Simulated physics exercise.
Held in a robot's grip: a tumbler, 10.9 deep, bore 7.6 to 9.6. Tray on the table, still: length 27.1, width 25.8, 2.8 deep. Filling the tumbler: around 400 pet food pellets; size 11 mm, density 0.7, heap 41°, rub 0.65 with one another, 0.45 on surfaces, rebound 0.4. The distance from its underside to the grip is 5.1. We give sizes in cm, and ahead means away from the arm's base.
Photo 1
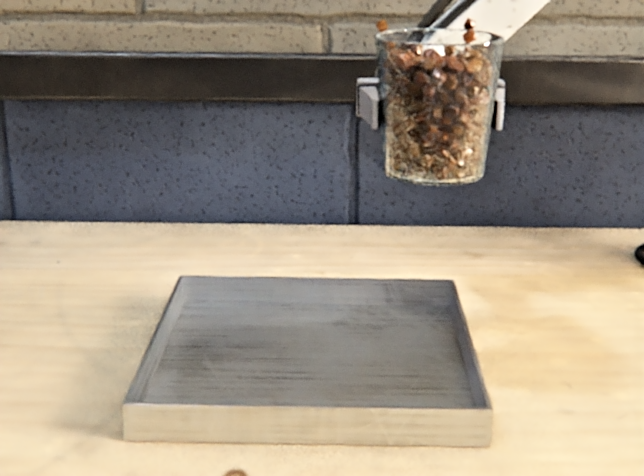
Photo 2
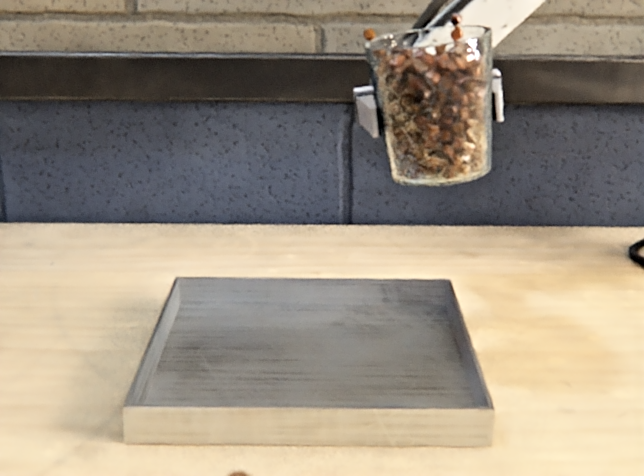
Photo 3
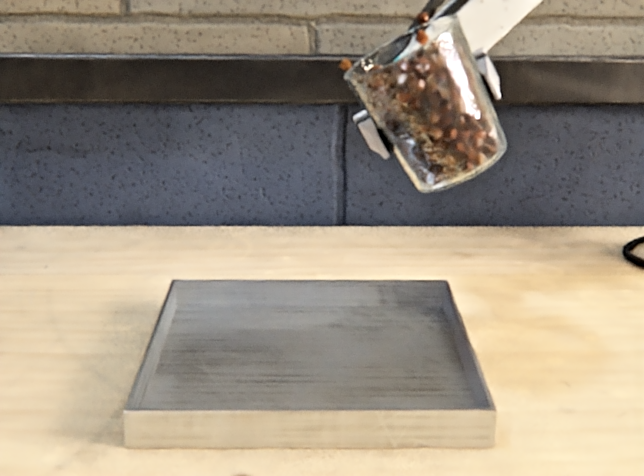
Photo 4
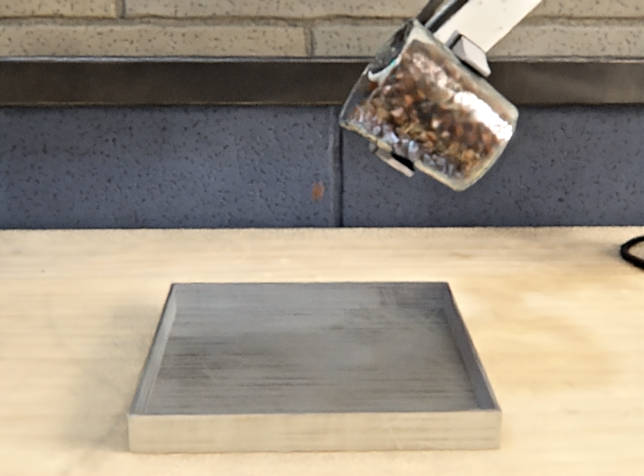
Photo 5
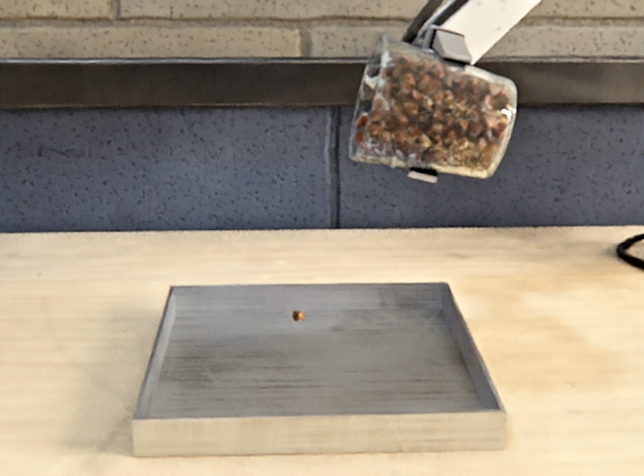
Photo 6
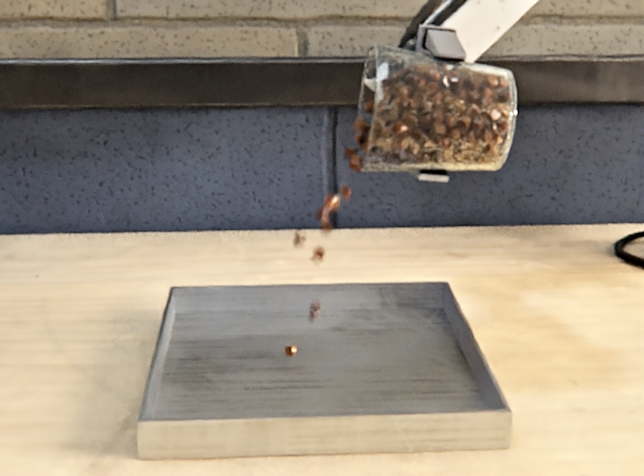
A clear tumbler full of brown pellets, held by a gripper above a grey tray on a wooden table, starts upright and tilts to the left until it lies nearly on its side. A single pellet drops into the tray first, then a small, loose stream of pellets falls from the rim.
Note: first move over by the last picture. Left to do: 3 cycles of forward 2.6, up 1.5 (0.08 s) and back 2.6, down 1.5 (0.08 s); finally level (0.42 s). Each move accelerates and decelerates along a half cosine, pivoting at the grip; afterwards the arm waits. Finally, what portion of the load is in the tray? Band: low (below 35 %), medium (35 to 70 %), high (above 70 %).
High.
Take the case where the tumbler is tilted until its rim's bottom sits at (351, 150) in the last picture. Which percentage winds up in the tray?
Roughly 75 per cent.
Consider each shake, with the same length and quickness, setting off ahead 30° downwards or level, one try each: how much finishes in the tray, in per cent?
50 and 80 %.
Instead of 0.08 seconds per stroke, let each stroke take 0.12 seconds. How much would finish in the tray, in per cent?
Estimate: Close to 75 percent.
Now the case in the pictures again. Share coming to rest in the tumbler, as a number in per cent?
5 percent.
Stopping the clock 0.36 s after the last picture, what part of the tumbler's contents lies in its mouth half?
Some 75 per cent.
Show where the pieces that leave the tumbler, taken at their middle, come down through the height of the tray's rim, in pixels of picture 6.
Centre: Roughly (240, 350).
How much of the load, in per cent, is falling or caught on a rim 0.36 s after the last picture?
Some 31 per cent.
Then, 0.36 s on, tilted 84° forward, highest piece 22 above the table; 224 in the tray, 50 in the tumbler, 121 in flight or on a rim.
Then, 0.72 s on, tilted 33° forward, highest piece 25 above the table; 366 in the tray, 19 in the tumbler, 10 on the table or floor.
Then, 1.10 s on, level, highest piece 21 above the table; 366 in the tray, 19 in the tumbler, 10 on the table or floor.
Then, 2.15 s on, level, highest piece 21 above the table; 366 in the tray, 19 in the tumbler, 10 on the table or floor.
In the end, 366 in the tray, 19 in the tumbler, 10 on the table or floor. That is 93 % in the tray.
